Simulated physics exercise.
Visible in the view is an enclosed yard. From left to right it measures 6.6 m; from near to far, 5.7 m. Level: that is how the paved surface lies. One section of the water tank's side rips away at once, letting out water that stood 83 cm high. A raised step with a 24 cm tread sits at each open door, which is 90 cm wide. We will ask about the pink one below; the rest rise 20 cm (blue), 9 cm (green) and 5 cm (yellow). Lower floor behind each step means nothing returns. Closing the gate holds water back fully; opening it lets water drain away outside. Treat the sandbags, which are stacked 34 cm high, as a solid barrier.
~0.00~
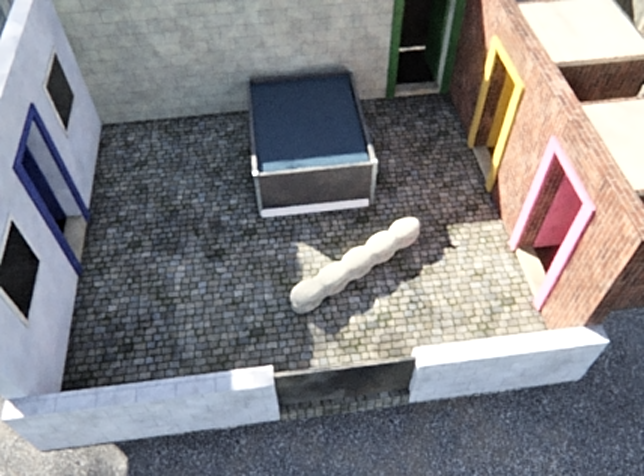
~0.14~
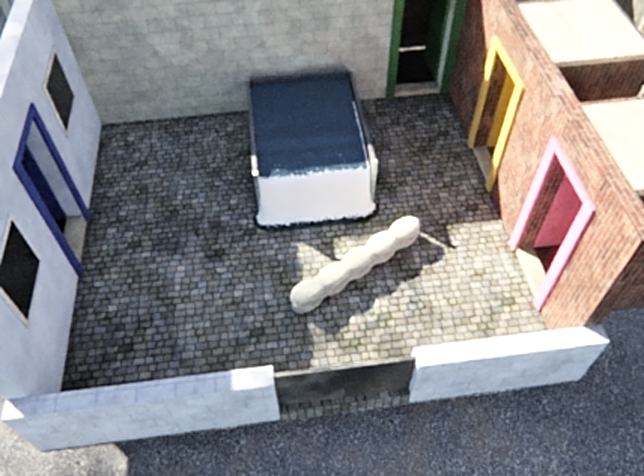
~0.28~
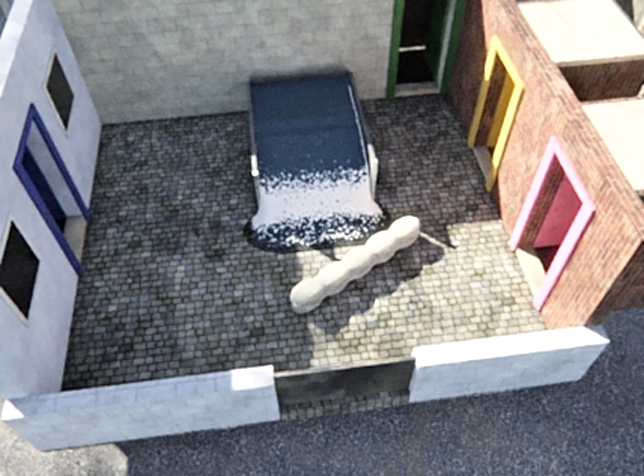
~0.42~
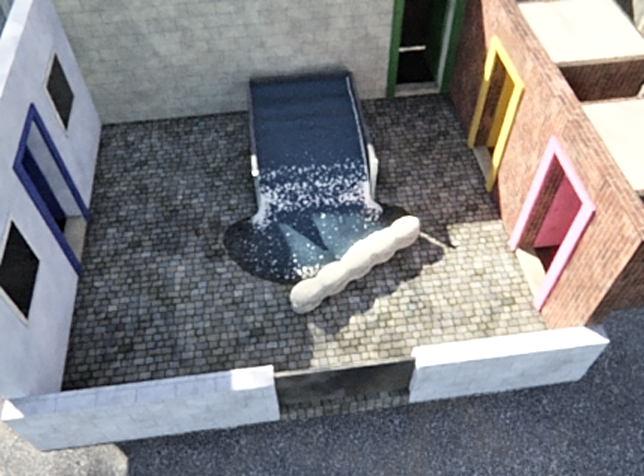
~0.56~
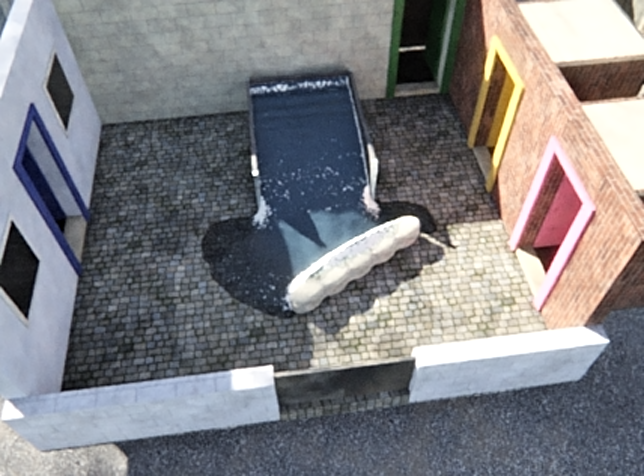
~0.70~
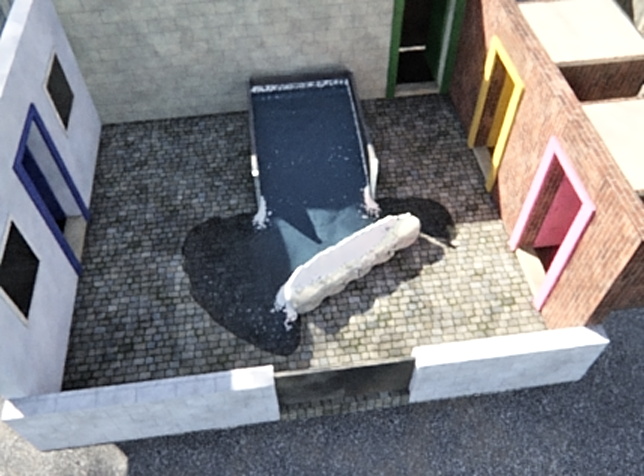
Dark water bursts from the near side of a tank in a walled yard, foams onto the paving, meets the slanting row of pale sandbags, and spreads along it to both sides, reaching farther out on the left.
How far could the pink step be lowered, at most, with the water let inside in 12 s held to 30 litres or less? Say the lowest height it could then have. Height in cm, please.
It could then stand at about 6.5 cm.
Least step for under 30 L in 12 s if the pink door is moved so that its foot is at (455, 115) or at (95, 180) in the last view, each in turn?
You'd want about 8.0 cm there first, then about 8.0 cm.
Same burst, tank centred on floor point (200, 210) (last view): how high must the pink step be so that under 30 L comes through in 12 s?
Minimum: Approx. 17 cm.
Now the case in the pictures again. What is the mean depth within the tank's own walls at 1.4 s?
Around 42 centimetres.
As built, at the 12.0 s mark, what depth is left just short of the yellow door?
Roughly 8.5 cm deep.
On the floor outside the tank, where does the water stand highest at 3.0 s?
Near (131, 386).
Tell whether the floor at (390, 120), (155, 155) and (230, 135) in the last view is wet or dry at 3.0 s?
In order: Soaked, untouched, untouched.
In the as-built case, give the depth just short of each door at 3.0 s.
Depths in cm - blue: 14, green: 10, yellow: 14, pink: 7.
After 1.4 s water covers 35 % of the floor, deepest (55 cm) near (334, 271); it has not reached the pink door.
After 3.0 s water covers 65 % of the floor, deepest (42 cm) near (131, 386); 7 cm at the pink door, 0 litres in over its 10 cm step.
After 12.0 s water covers 95 % of the floor, deepest (14 cm) near (115, 415); 8 cm at the pink door, 2 litres in over its 10 cm step.
At the pink door as built, the water arrived by 2.3 s and peaked near 11 cm at 7.4 s.
With a step of 6 cm, 37 litres would have come in within the 12 s; with 8 cm, 11 litres. So under 30 litres takes about 6.5 cm.
